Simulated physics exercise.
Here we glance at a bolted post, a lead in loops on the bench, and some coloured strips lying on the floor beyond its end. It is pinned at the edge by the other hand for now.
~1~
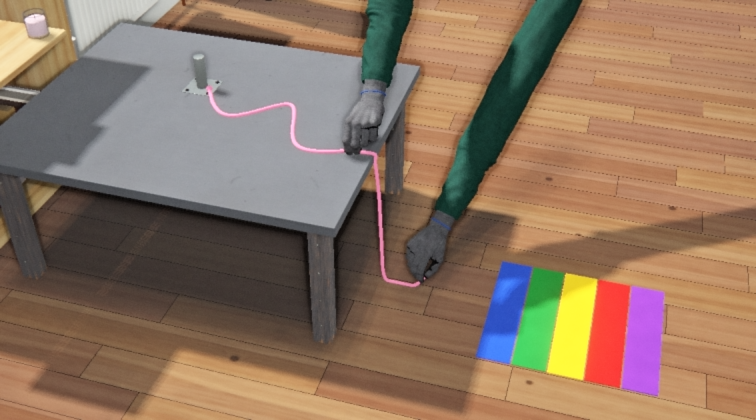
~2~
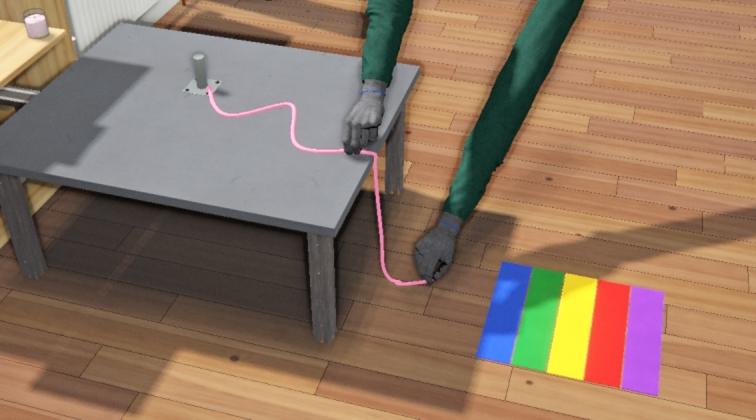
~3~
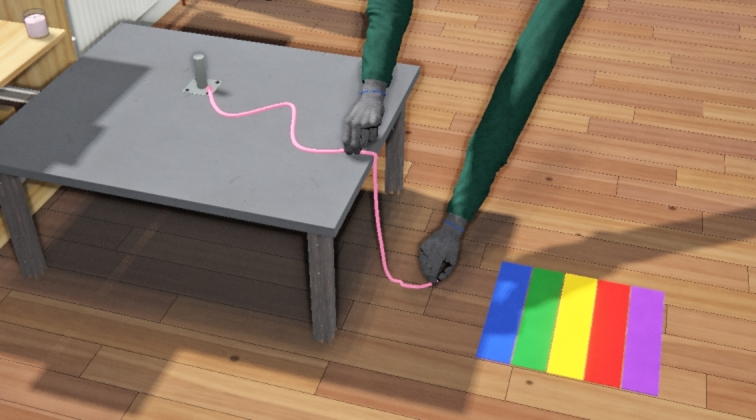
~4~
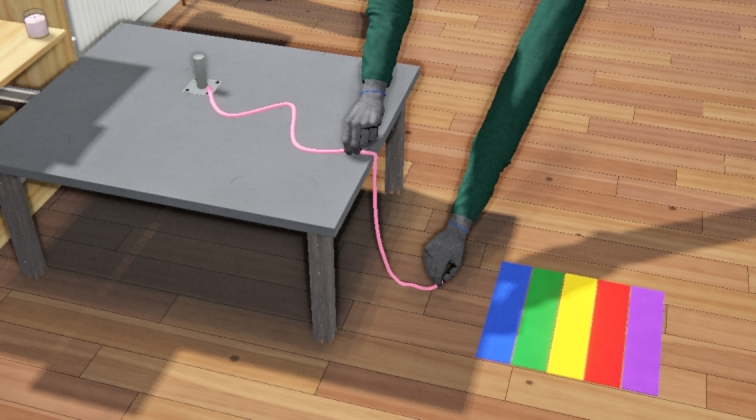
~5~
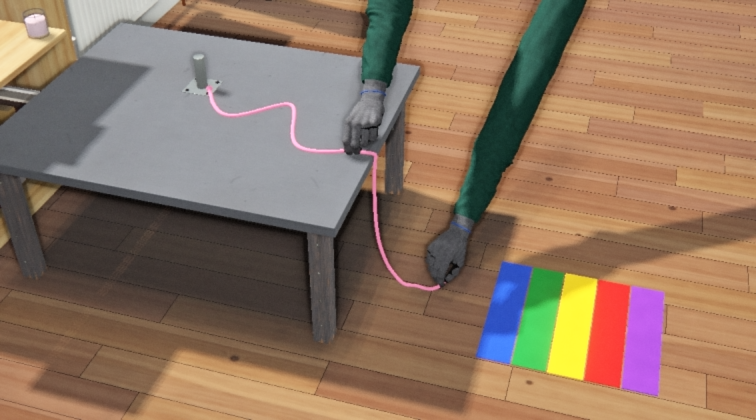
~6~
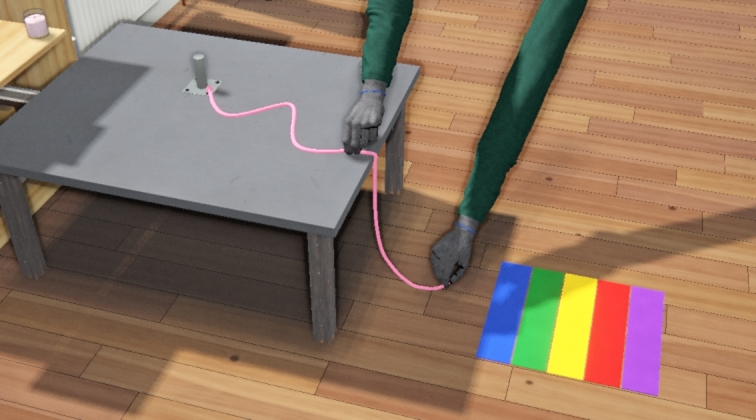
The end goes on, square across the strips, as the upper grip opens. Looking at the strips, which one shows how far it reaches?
The red strip shows it.
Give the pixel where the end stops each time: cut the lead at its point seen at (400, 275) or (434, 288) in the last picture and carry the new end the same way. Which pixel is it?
(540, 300) and (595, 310).
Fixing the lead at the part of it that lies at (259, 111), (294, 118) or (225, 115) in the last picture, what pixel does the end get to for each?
They end up at (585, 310), (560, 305) and (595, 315).
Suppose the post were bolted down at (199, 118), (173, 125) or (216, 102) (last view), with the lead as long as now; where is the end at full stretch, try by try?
Results per try: (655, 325); (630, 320); (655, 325).
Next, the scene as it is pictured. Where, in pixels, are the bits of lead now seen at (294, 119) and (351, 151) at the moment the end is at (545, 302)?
Well, the first one sits at (326, 135), and the second one sits at (391, 191).
Soon after, end near (545, 302); over green.
Then, end near (591, 311); over yellow.
At full stretch, end near (617, 316); over red. The red one.
